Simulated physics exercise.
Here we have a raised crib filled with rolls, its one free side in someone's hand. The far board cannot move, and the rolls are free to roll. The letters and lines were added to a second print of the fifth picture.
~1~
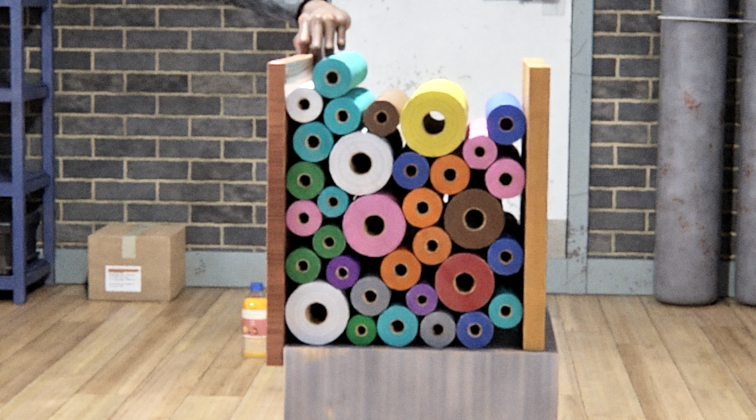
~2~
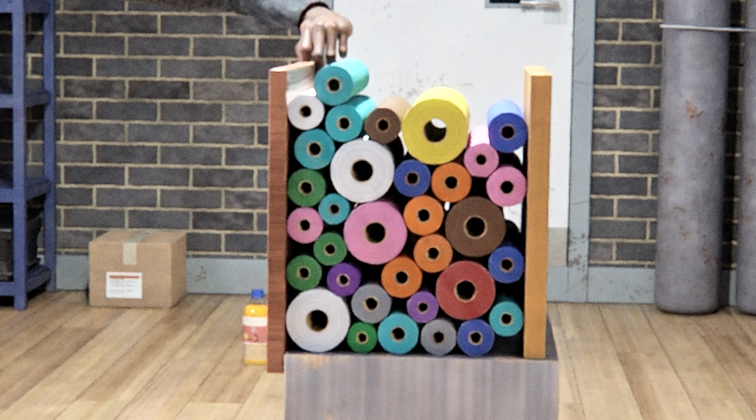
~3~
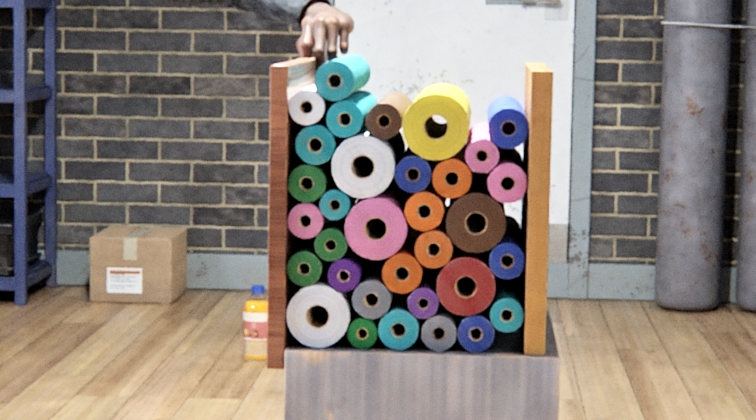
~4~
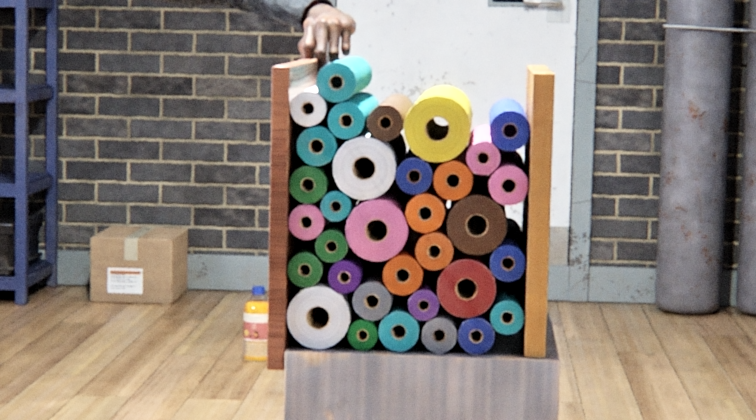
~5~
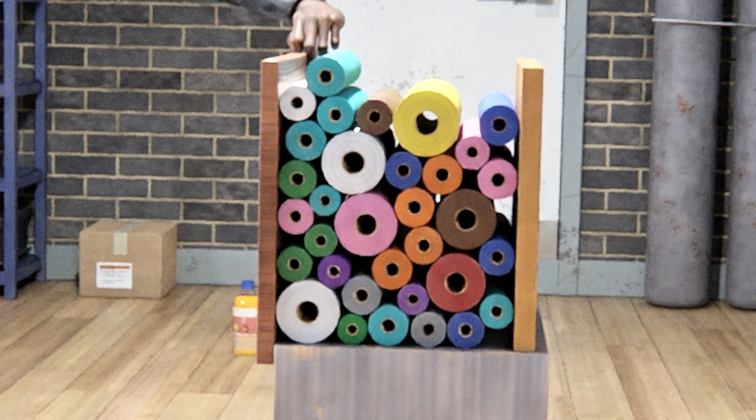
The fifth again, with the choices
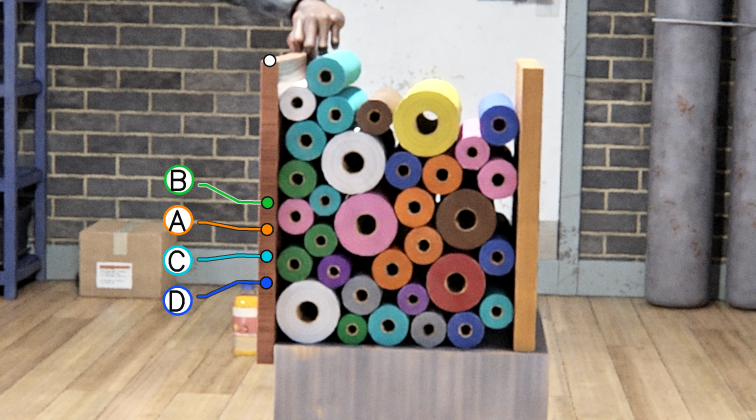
A hand resting at the top of the left wooden board, beside a teal roll, barely moves throughout. The view shifts slightly, first a touch down and later a little to the left, while the many coloured rolls stay packed between two upright boards on a grey base, keeping the same arrangement.
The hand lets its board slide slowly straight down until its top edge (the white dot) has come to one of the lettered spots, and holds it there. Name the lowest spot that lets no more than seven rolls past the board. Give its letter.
No lower than A.
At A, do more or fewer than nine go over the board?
At A, fewer than nine.
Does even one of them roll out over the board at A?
Yes.
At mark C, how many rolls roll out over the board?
With C, nine.
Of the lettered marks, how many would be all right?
Two of the four.
On the marked copy, A at (267, 230); B at (267, 203); C at (267, 256); D at (266, 283); the white dot at (270, 60).
Following A. Soon after the start, top of the board (279, 135).
Later, top of the board (277, 217).
In the end, top of the board (277, 229), five out over the board.
As for the rest, B about four out over the board; C more than seven out over the board; D more than seven out over the board.
